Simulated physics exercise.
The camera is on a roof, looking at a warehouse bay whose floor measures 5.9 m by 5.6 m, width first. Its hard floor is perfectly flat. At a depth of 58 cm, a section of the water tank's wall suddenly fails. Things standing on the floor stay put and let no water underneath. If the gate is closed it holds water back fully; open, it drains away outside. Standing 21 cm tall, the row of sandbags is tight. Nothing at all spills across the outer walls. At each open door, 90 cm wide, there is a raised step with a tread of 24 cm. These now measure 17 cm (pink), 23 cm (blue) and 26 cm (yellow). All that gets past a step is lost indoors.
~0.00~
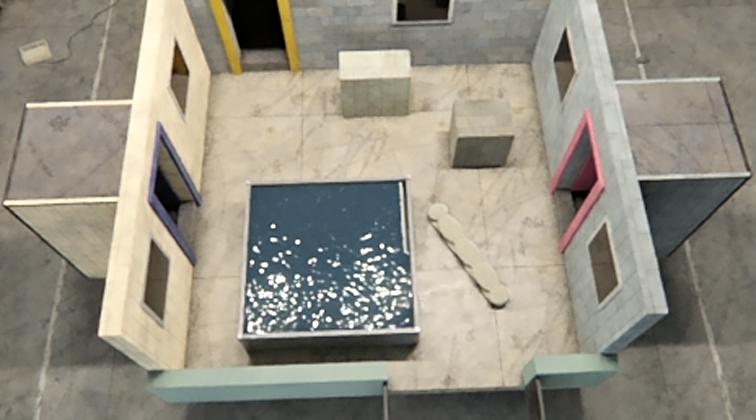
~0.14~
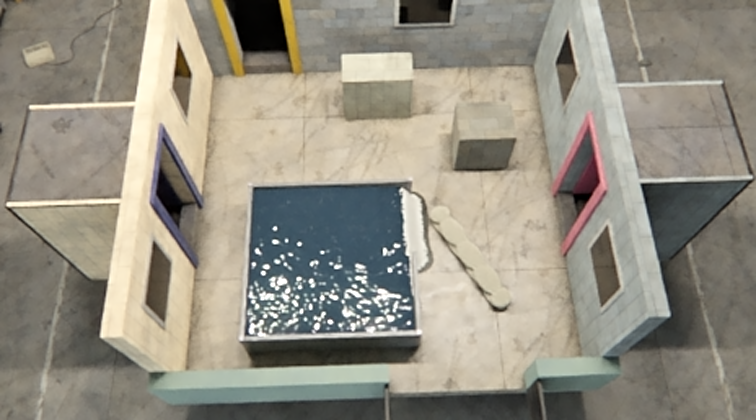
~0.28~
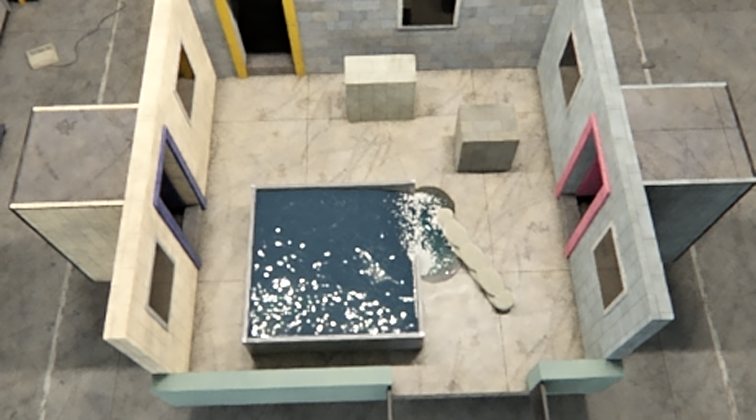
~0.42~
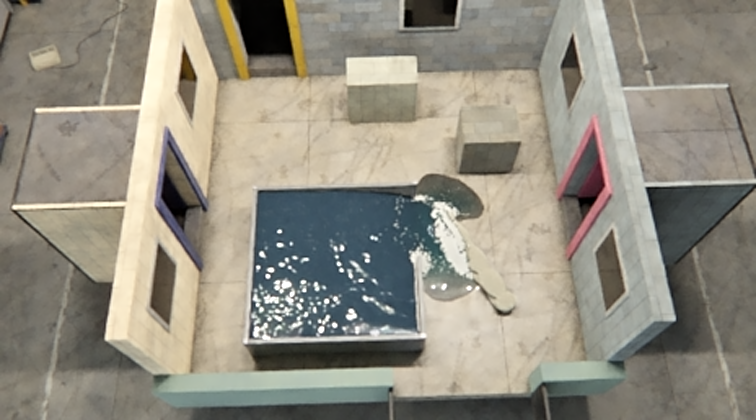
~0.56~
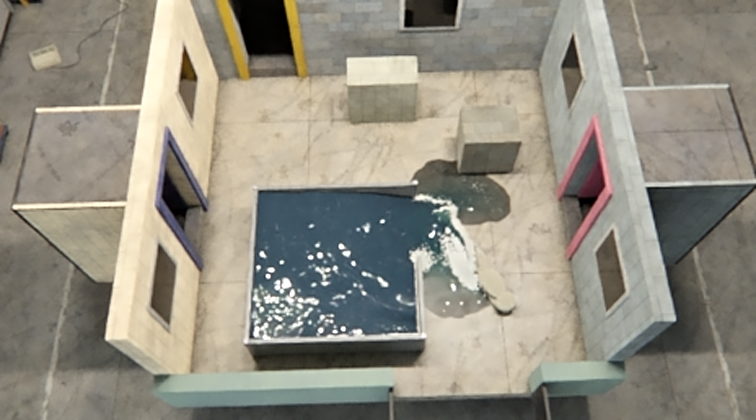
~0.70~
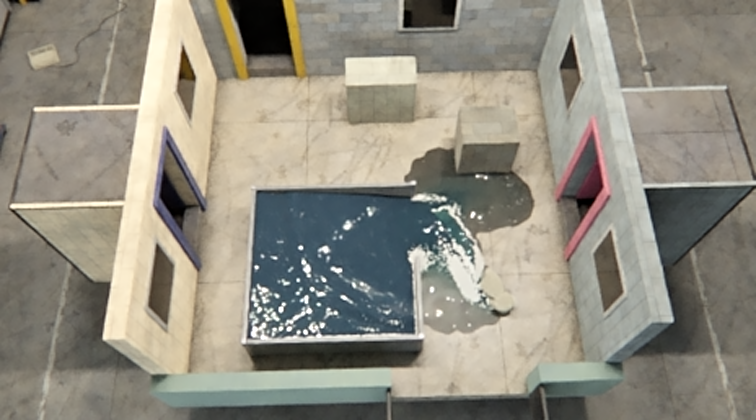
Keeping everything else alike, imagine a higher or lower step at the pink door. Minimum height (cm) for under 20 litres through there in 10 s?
Roughly 15 cm.
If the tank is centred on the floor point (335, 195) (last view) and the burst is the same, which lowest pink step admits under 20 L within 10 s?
With that change, some 18 centimetres.
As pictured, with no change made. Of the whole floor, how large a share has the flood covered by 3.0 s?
Wet share: Near 50 %.
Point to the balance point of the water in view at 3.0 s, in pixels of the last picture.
It lies near (394, 248) in the last picture.
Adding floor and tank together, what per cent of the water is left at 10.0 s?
I'd say near 68 per cent is still there.
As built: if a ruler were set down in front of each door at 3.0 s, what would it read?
Before pink it's 17 cm, before blue 0 cm, before yellow 0 cm.
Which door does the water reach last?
That's the blue one, it comes last.
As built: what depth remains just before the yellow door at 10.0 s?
It comes to about 3.5 centimetres deep.
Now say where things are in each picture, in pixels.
The first frame shows still water, 58 cm deep, in the water tank at (329, 255); the pink door at (573, 190) is dry.
In the second frame, the front is at (426, 264), 0.3 m from the gap at (409, 229); 0.2 m2 of floor is wet, 58 cm left at the back.
In the third frame, the front is at (456, 262), 0.7 m from the gap at (412, 231); 0.7 m2 of floor is wet, 58 cm left at the back.
In the fourth frame, the gap is at (414, 233), the front 1.1 m out at (478, 209); the back of the water tank holds 58 cm.
In the fifth frame, the gap is at (414, 233), the front 1.5 m out at (502, 198); the back of the water tank holds 58 cm.
In the sixth frame, the gap is at (412, 233), the front 1.9 m out at (525, 192); the back of the water tank holds 58 cm; the pink door at (579, 197), 2.5 m from the gap, is still 0.7 m from the nearest water.
After 1.4 s water covers 30 % of the floor, deepest (46 cm) near (434, 234); 5 cm at the pink door, 0 litres in over its 17 cm step.
After 3.0 s water covers 50 % of the floor, deepest (34 cm) near (434, 234); 17 cm at the pink door, 10 litres in over its 17 cm step.
After 10.0 s water covers 85 % of the floor, deepest (14 cm) near (423, 234); 8 cm at the pink door, 12 litres in over its 17 cm step.
At the pink door as built, the water arrived by 1.3 s and peaked near 22 cm at 2.2 s.
With a step of 13.5 cm, 33 litres would have come in within the 10 s; with 18 cm, 9 litres. So under 20 litres takes about 15 cm.
